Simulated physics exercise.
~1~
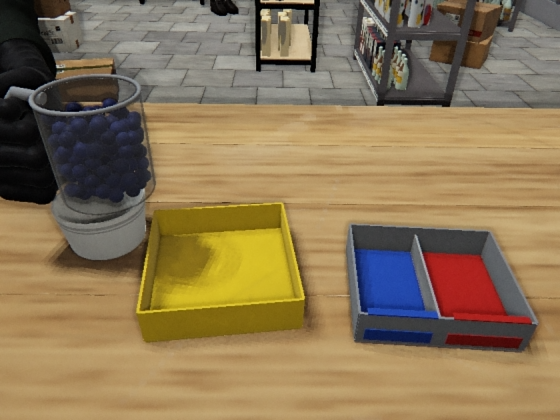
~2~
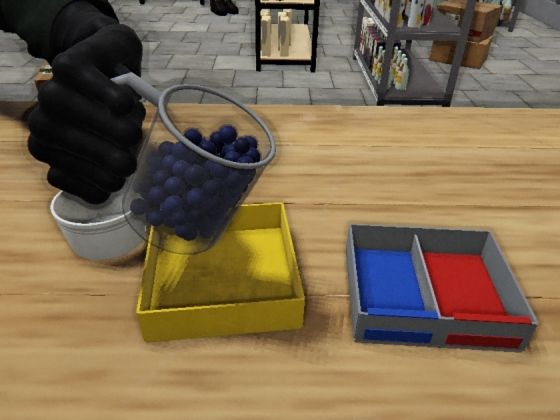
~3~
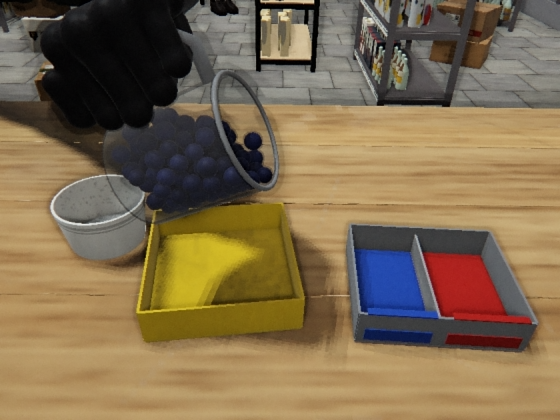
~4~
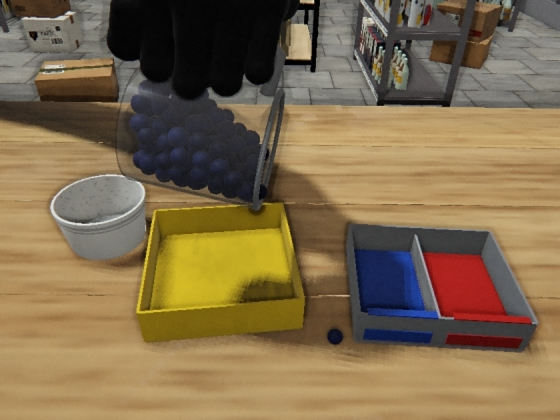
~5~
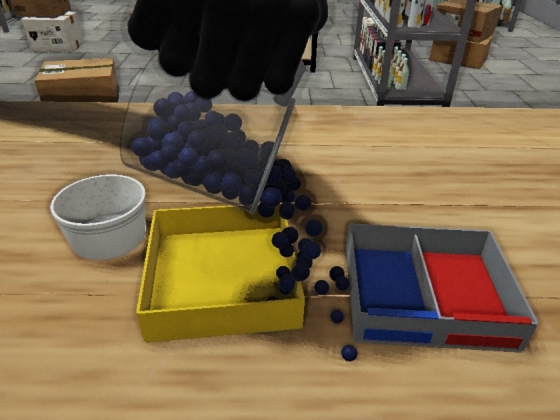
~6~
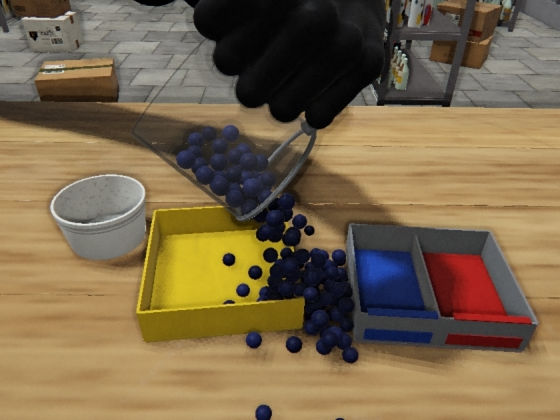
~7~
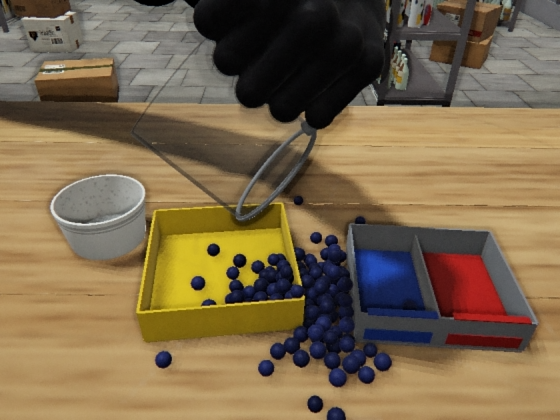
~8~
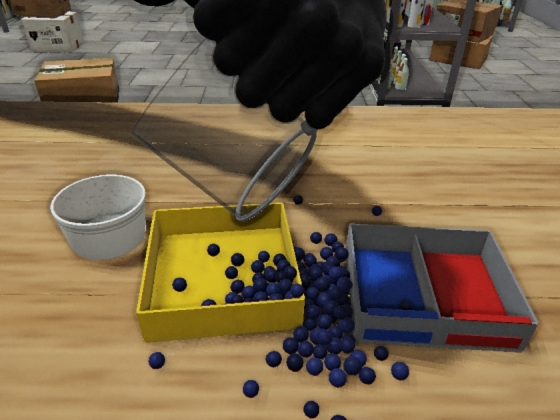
Dark blue blueberries fill a clear cup at the left of a pale wooden table, seen from above and in front in a room with shelves and boxes behind. A yellow tin sits in the middle, a grey tin with blue and red sections at right, and a white dish at left. A black-gloved hand lifts the cup from the dish and tips it over the yellow tin. Berries spill past its right edge, and the hand tilts the cup further until it empties. Most end up scattered on the table between the tins, with a smaller pile inside the yellow one.
